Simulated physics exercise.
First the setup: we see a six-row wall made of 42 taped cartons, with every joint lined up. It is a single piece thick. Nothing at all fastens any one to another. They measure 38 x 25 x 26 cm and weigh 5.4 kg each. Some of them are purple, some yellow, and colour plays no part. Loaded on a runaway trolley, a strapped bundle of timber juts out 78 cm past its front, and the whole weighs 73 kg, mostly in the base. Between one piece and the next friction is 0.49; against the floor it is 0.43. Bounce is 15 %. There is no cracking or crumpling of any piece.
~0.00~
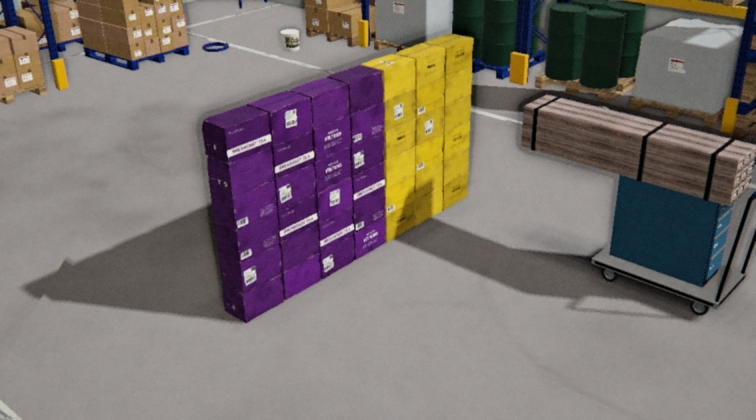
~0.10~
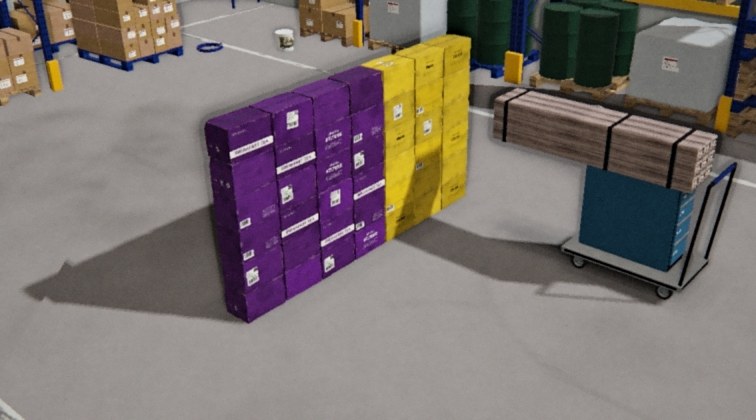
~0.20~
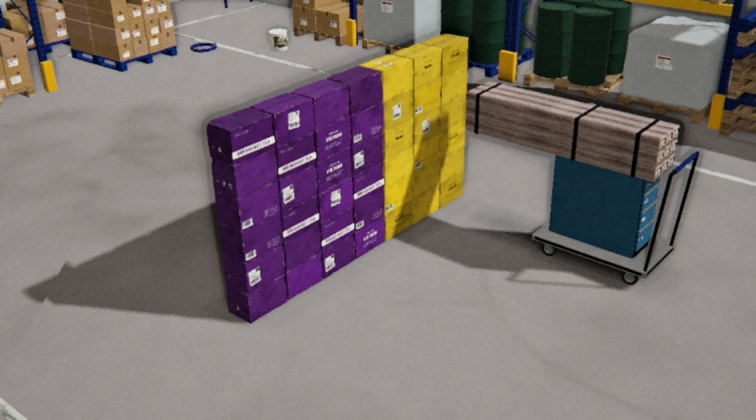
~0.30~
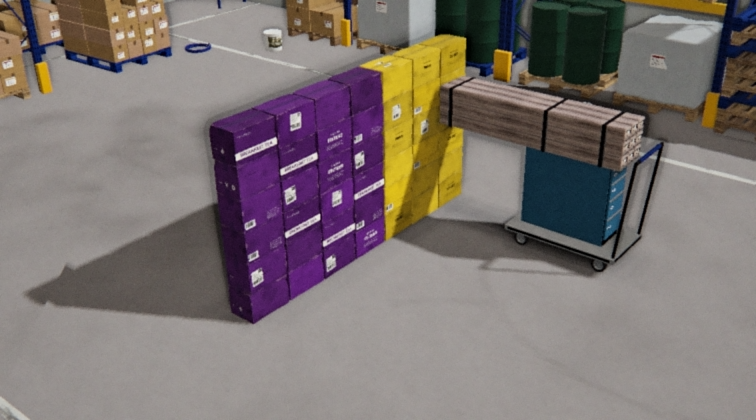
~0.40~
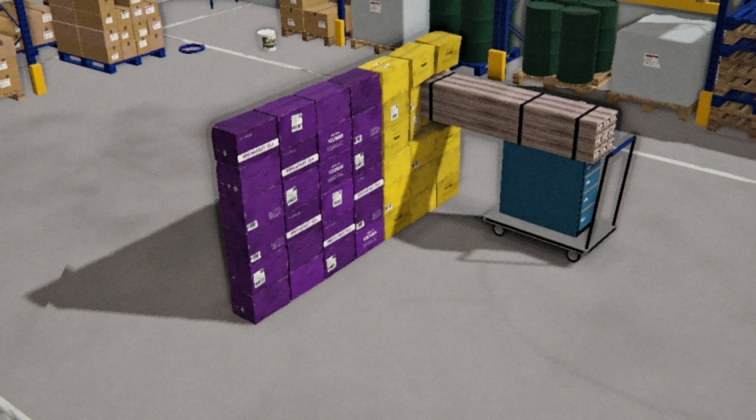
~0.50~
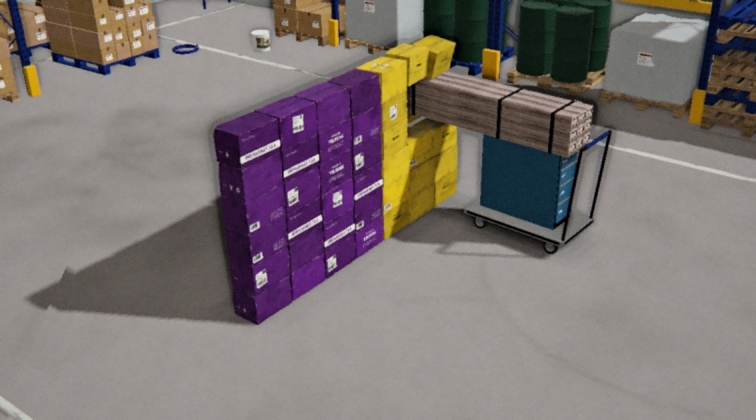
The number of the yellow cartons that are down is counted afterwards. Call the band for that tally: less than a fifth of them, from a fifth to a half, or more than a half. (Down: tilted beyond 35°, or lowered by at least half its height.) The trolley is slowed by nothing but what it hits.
The tally is from a fifth to a half of them.
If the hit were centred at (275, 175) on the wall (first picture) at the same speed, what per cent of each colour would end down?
For yellow it's 0 per cent, for purple 20 per cent.
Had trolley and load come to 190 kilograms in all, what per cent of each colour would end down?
In that case yellow 40, purple 0 per cent.
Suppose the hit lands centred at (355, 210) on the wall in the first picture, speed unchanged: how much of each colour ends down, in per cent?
Result - yellow: 0 percent, purple: 40 percent.
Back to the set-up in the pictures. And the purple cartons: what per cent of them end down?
Purple: 0%.
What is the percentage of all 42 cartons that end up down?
Somewhere near 10 in a hundred.
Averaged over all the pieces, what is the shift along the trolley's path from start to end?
On average the pieces move some 25 cm.
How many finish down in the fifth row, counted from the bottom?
Exactly 2 finish down.
Around 0.78 s, load 82 cm past the wall's line, still rolling; 5 of the 18 yellow cartons down (5 of 42 in all colours); top yellow carton 50 mm lower.
Around 1.16 s, load 1.12 m past the wall's line, still rolling; 5 of the 18 yellow cartons down (5 of 42 in all colours); top yellow carton 50 mm lower.
Finally (2.8 s), load 1.26 m past the wall's line, stopped; 5 of the 18 yellow cartons down (5 of 42 in all colours); top yellow carton 50 mm lower; top purple carton unmoved. That is 28 per cent. Seen by the last camera, middles, top yellow carton near (379, 38), top purple carton near (287, 123).
